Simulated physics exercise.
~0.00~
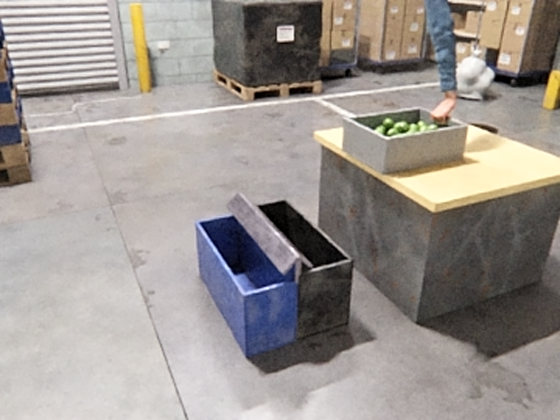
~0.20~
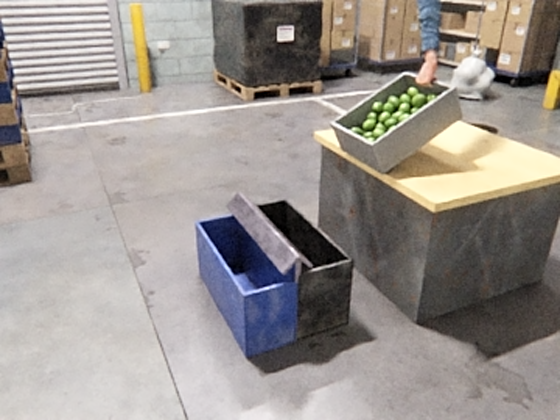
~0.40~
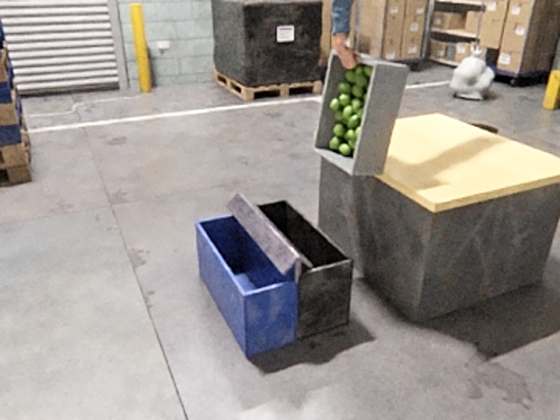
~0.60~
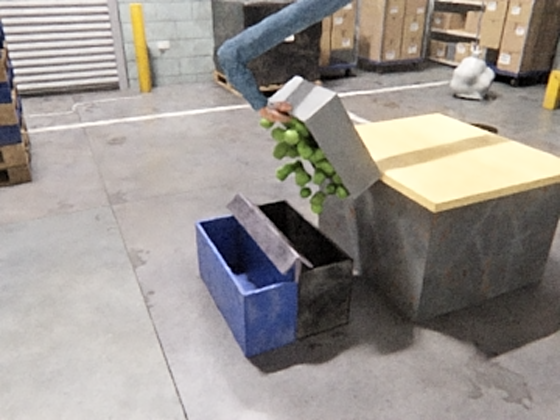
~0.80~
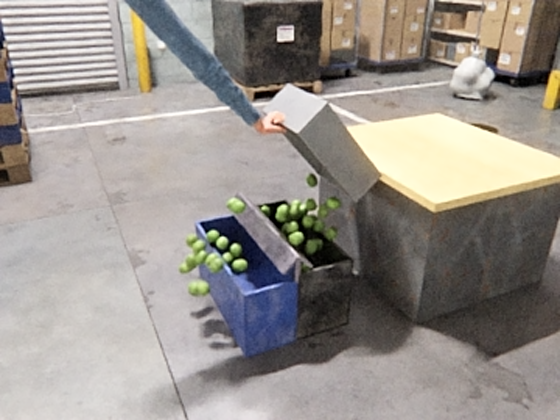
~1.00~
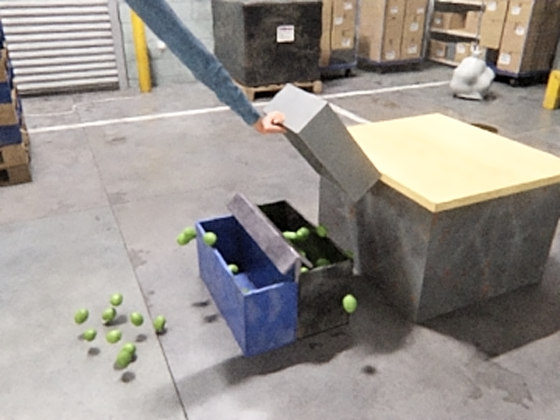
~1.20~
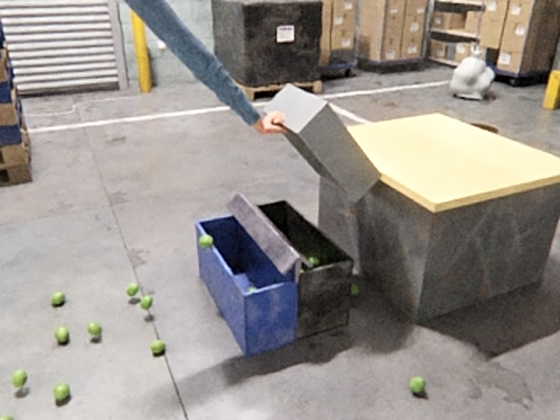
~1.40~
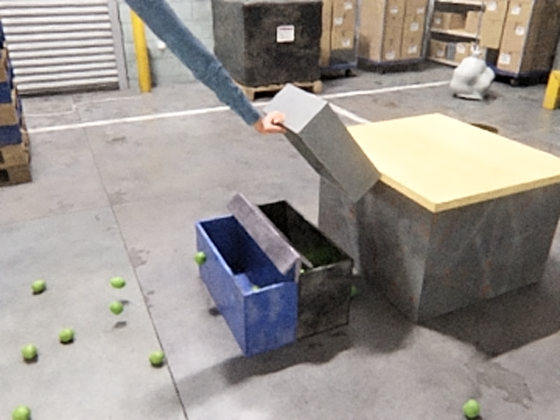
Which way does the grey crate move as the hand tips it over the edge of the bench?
The grey crate moves to the left as it tips over toward the black and blue bins.
